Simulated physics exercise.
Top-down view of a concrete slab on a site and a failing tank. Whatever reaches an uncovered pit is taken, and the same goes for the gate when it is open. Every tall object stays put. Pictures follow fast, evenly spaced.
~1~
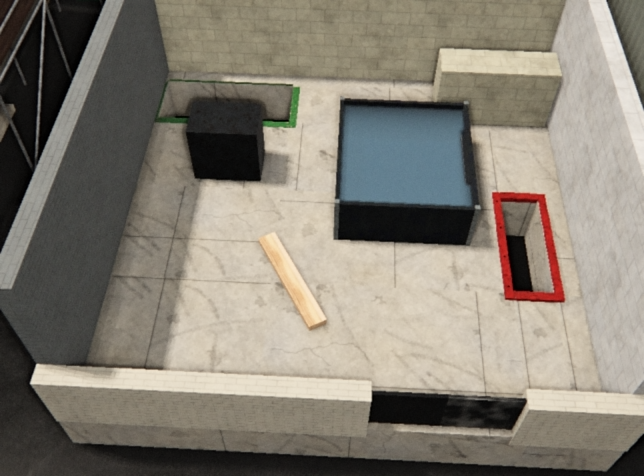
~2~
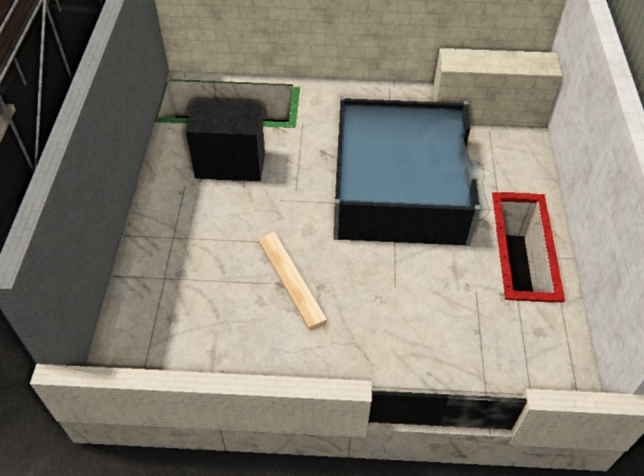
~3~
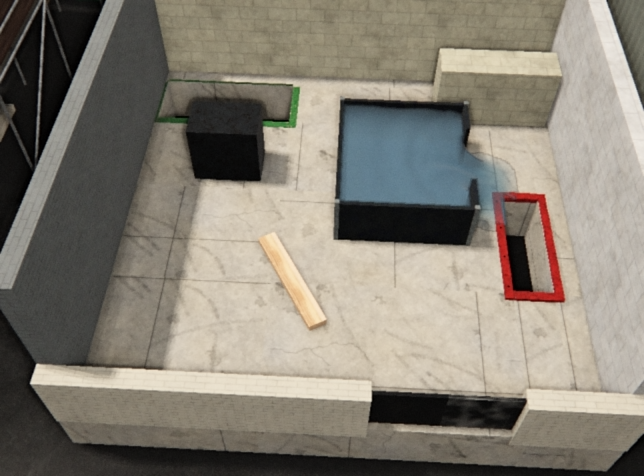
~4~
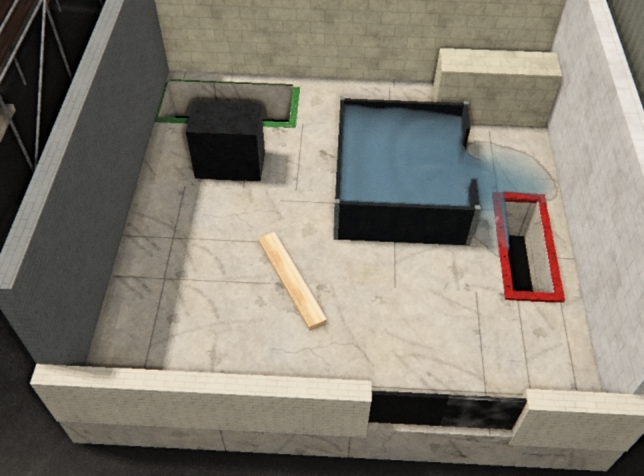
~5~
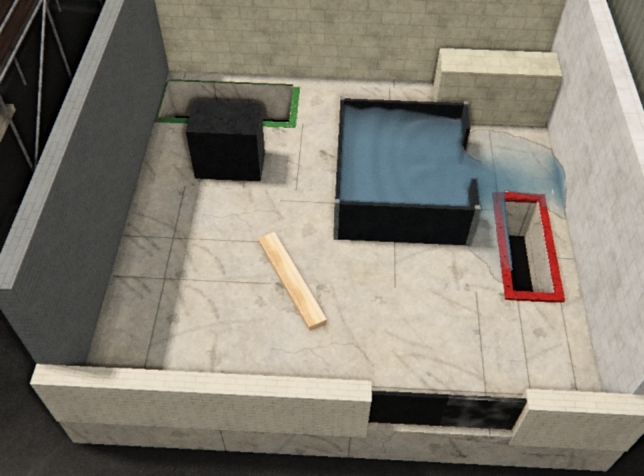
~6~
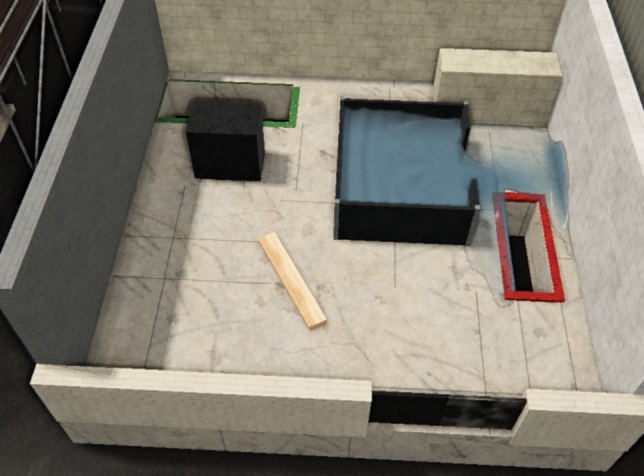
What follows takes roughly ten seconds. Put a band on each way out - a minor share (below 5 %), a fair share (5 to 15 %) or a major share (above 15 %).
My prediction: The gate carries off beneath five per cent. The red pit carries off upward of fifteen per cent. The green pit carries off five to fifteen per cent.
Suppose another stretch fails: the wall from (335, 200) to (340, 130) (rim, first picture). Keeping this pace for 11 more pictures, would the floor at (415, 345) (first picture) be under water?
Untouched.
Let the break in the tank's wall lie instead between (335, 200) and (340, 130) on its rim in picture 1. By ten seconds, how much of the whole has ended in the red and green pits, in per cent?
Red takes 4 in a hundred, green takes 25 in a hundred.
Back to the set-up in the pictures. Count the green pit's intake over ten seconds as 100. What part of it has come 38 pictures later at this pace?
The figure is near 55 per cent.
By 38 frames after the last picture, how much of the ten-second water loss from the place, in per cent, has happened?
Note - share reached: 80 %.
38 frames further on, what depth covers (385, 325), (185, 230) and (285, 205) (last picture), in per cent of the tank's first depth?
At the three places, in the order asked: Around 2, 0 and 0 per cent.
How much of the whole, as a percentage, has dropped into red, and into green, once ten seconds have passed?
Estimates: 40 % and 14 %.
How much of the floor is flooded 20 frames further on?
My estimate is roughly 35 percent.
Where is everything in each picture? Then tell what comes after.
In the first frame, the water tank at (405, 154) is whole and still.
In the second frame, the front is at a hidden place, out from the gap at (463, 179).
In the third frame, the front is at (503, 164), out from the gap at (463, 180).
In the fourth frame, the front is at (549, 180), out from the gap at (463, 180).
In the fifth frame, the front is at (551, 155), out from the gap at (463, 179).
In the sixth frame, water pours out at (463, 179) and has run to (504, 298).
A moment on, water covers 15 % of the floor; the gate 0 %, the red pit 10 %, the green pit 0 %.
Next, water covers 20 % of the floor; the gate 0 %, the red pit 17 %, the green pit 0 %.
Then, water covers 35 % of the floor; the gate 0 %, the red pit 25 %, the green pit 2 %.
Later, water covers 55 % of the floor; the gate 0 %, the red pit 35 %, the green pit 7 %.
In the end, water covers 70 % of the floor; the gate 0 %, the red pit 40 %, the green pit 13 %.
